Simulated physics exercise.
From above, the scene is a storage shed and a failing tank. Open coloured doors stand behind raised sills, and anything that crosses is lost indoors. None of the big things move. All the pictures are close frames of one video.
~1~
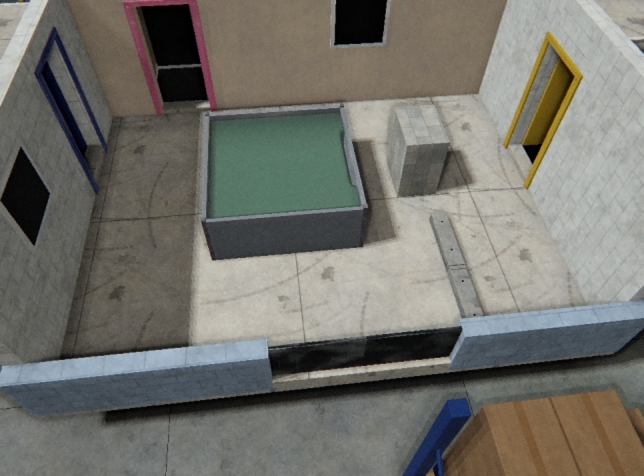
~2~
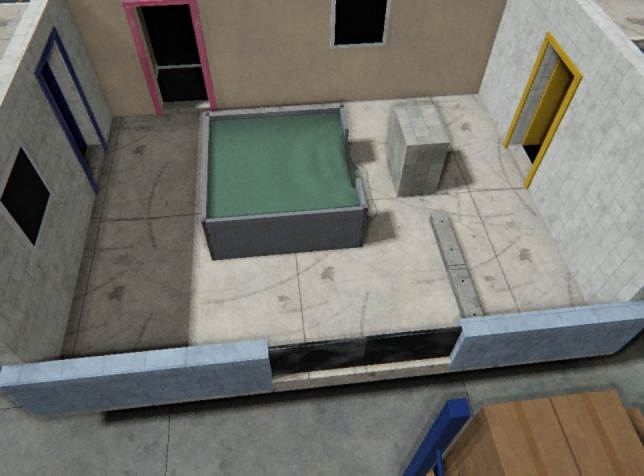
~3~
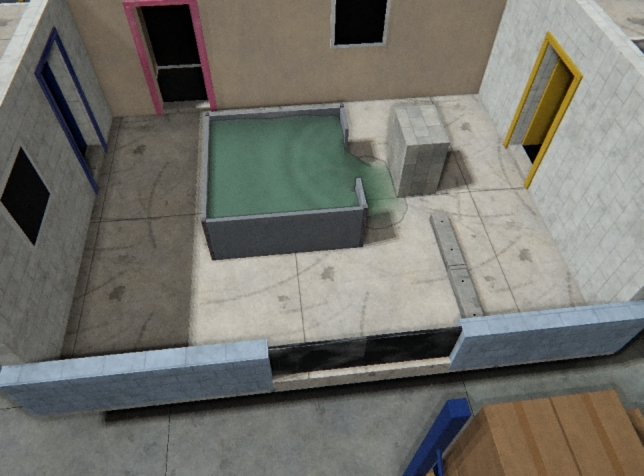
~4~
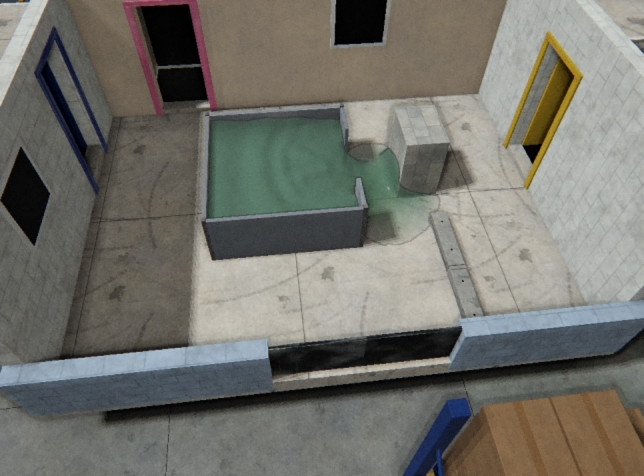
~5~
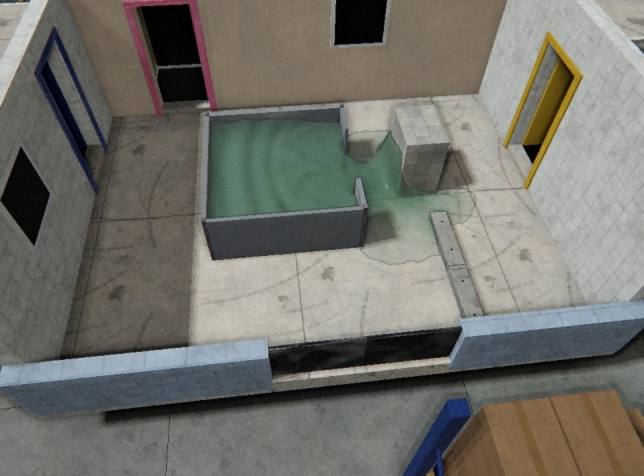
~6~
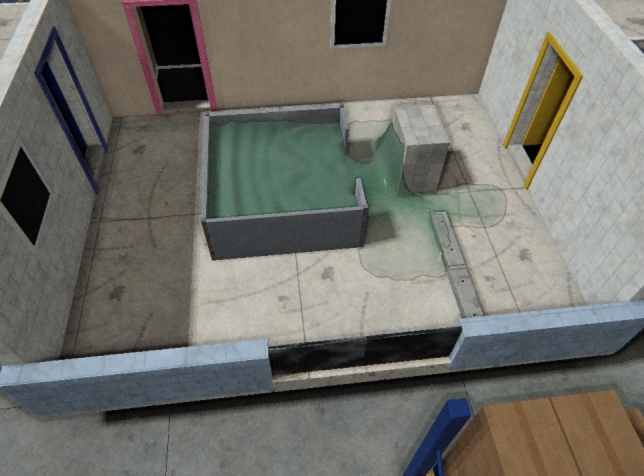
Green-tinted water pouring through a gap in the right side of a grey tank, spreading around a concrete block across the shed floor.
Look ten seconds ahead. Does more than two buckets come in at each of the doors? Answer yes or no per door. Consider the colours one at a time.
The blue door no, the yellow door yes, the pink door no.
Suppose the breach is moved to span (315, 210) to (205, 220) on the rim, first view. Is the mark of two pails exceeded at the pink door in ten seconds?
I reckon the pink door exceeds it.
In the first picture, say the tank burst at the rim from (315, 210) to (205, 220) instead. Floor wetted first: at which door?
I'd say the door marked blue.
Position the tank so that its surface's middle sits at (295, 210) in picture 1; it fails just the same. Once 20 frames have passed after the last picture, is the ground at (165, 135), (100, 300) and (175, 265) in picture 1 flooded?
So, in the order given, I'd say unaffected, unaffected, unaffected.
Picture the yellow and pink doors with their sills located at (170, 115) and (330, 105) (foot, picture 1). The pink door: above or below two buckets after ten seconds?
As it turns out, the pink door overshoots.
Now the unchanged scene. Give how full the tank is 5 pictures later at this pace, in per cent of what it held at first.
Around 68 percent.
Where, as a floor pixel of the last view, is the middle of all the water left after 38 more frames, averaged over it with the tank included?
Near (337, 205).
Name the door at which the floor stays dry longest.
The one in blue.
A moment on, water covers 35 % of the floor; the blue door not reached, the yellow door wet at the sill, nothing in, the pink door not reached.
Next, water covers 50 % of the floor; the blue door not reached, the yellow door wet at the sill, nothing in, the pink door wet at the sill, nothing in.
Then, water covers 80 % of the floor; the blue door wet at the sill, nothing in, the yellow door under two buckets in, the pink door wet at the sill, nothing in.
Later, water covers 95 % of the floor; the blue door wet at the sill, nothing in, the yellow door over two buckets in, the pink door wet at the sill, nothing in.
In the end, water covers 100 % of the floor; the blue door wet at the sill, nothing in, the yellow door far over two buckets in, the pink door under two buckets in.
